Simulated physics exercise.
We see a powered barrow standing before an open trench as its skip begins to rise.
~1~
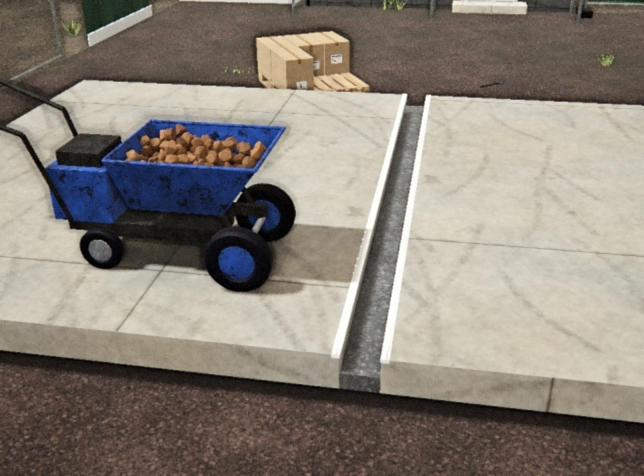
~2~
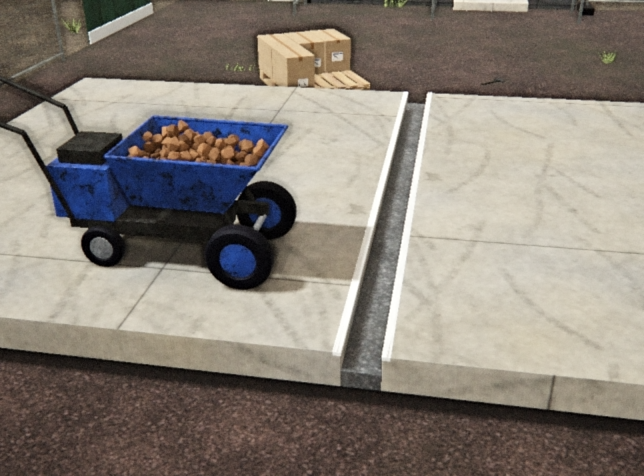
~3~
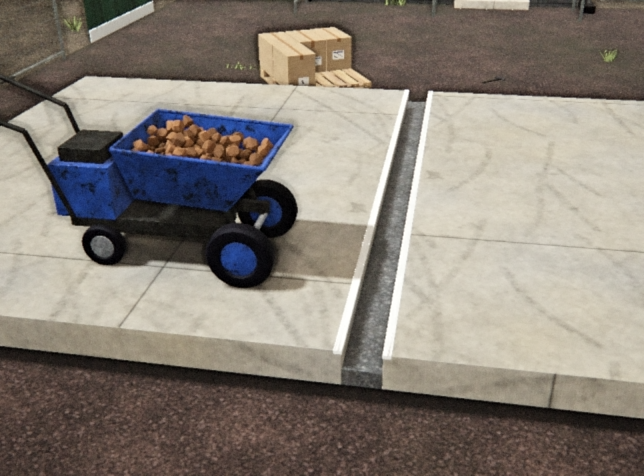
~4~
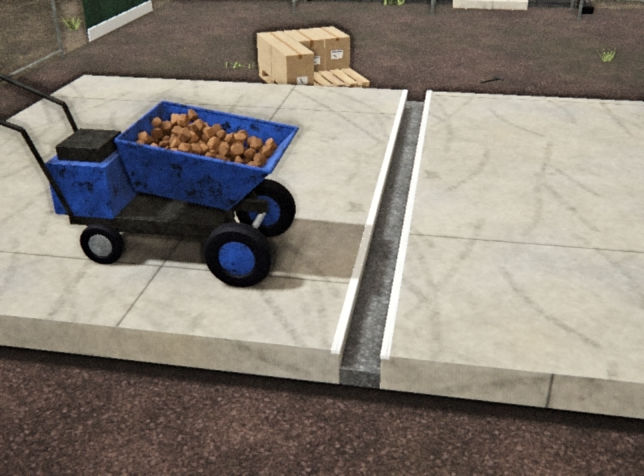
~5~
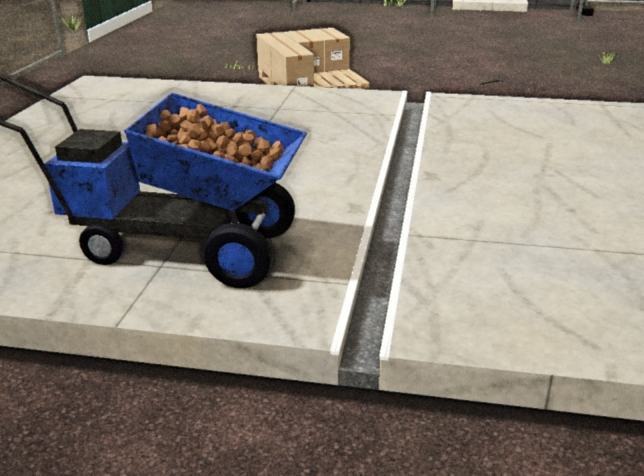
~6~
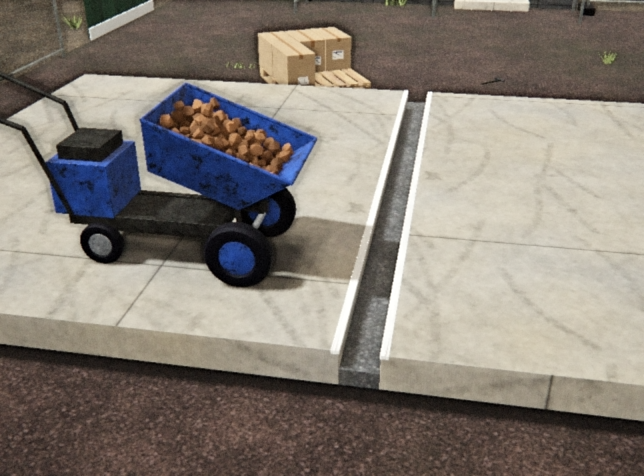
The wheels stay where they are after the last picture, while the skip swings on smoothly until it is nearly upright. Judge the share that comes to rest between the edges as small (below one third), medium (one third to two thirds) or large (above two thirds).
The share is medium, from one third to two thirds.
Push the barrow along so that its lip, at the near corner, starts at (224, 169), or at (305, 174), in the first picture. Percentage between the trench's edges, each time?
50 % then 10 %.
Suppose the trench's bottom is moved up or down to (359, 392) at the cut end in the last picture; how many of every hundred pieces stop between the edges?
70 %.
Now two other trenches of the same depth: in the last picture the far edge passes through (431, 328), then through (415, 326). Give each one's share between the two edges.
You'd get 90 in a hundred the first time and 70 in a hundred the second.
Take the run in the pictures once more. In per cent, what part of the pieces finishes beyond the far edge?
Estimate: Around 30 per cent.
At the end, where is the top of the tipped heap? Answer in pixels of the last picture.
Summit in the final view: Around (372, 249).
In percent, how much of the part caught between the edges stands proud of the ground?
My figure is near 35 per cent.
Shortly afterwards, skip tipped steeply; the whole lot in the skip.
Next, skip tipped right over; near half in the skip; only a few short of the trench; near a third in or heaped over the trench; a little beyond it; a little falling.
Some moments later, skip tipped right over; a little in the skip; a little short of the trench; near half in or heaped over the trench; near a third beyond it.
In the end, skip tipped right over; a little in the skip; a little short of the trench; near half in or heaped over the trench; near a third beyond it.
